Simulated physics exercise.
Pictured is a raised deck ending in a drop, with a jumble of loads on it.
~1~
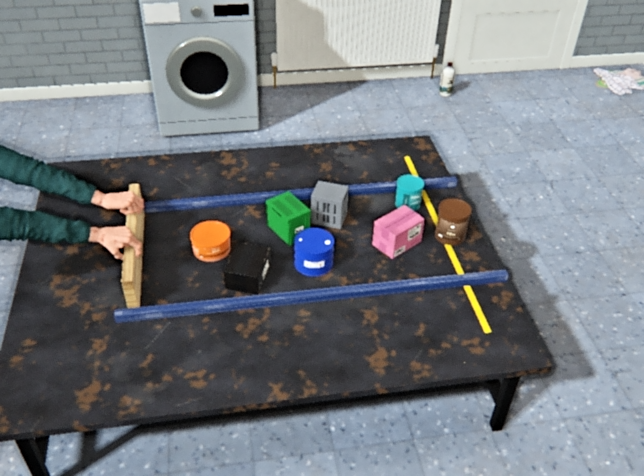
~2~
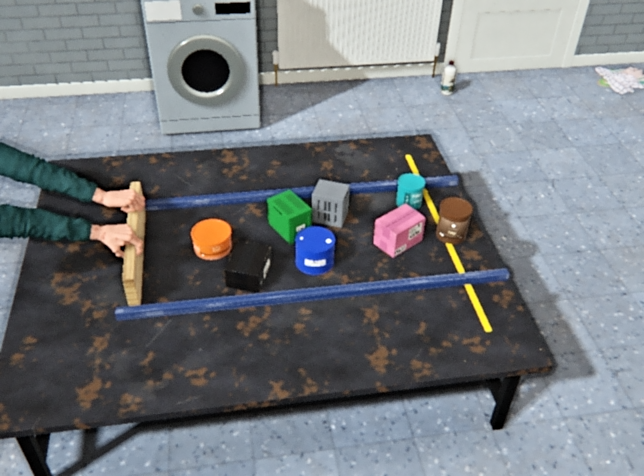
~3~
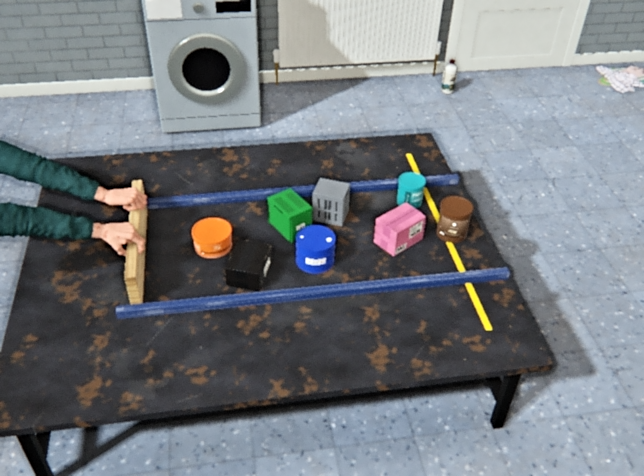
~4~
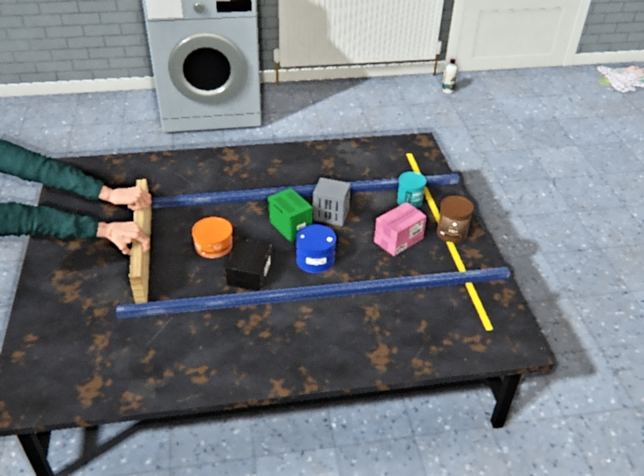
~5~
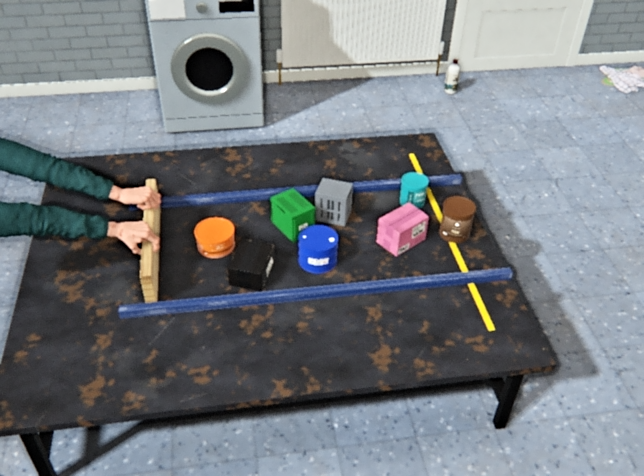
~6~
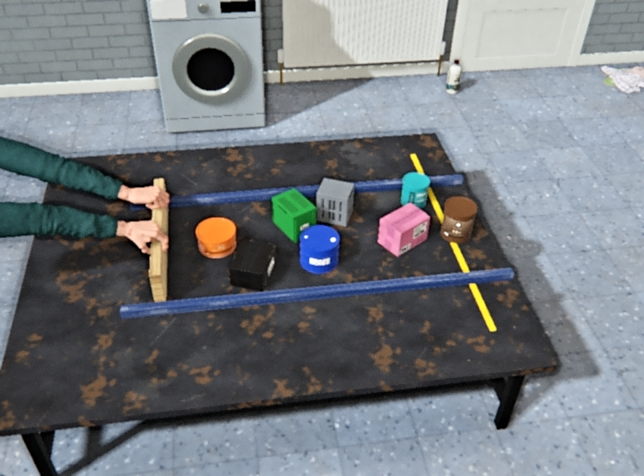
In a room with a washing machine and radiator by the wall, a dark, rust-marked table is seen from above at an angle. Between two blue rails sit an orange tub, black box, green and grey crates, blue canister, pink parcel, and turquoise and brown pails near yellow tape. From the left, two green-sleeved arms slide a wooden plank slowly rightward, while the loads stay put and the view shifts barely.
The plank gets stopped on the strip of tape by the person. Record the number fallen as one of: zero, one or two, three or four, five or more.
Fallen: Three or four.
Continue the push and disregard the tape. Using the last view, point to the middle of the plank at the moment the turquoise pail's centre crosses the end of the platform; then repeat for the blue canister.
With the turquoise pail it sits around (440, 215), with the blue canister around (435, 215).
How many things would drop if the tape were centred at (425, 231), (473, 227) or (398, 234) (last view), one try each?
1, 8, 0.
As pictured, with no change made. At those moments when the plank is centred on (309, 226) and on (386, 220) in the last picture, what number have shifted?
So 5, and at the other place 8.
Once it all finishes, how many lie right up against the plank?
Contact count: 4.
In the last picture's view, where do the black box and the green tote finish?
The black box finishes at (477, 247); the green tote finishes at (458, 197).
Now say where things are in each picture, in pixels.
In the first picture, brown pail (453, 222); turquoise pail (409, 194); pink parcel (398, 232); plank (134, 244); tape (442, 232).
In the second picture, turquoise pail (410, 193); grey crate (331, 204).
In the third picture, pink parcel (400, 229); blue canister (316, 249).
In the fourth picture, brown pail (455, 220); black box (250, 265).
In the fifth picture, turquoise pail (414, 191); plank (151, 239).
In the sixth picture, brown pail (458, 220); turquoise pail (415, 192); pink parcel (404, 229); plank (160, 239); tape (447, 229).
Soon after, none off yet; brown pail at rest near (458, 220); turquoise pail at rest near (415, 192); pink parcel at rest near (404, 229).
Then, none off yet; brown pail at rest near (458, 220); turquoise pail at rest near (415, 192); pink parcel moved a little near (412, 227).
Further on, none off yet; brown pail moved about its own width near (477, 218); turquoise pail moved about its own width near (432, 189); pink parcel moved about its own width near (444, 212).
At rest, the number that fall off is three or four; fallen, blue canister, pink parcel, turquoise pail and brown pail.
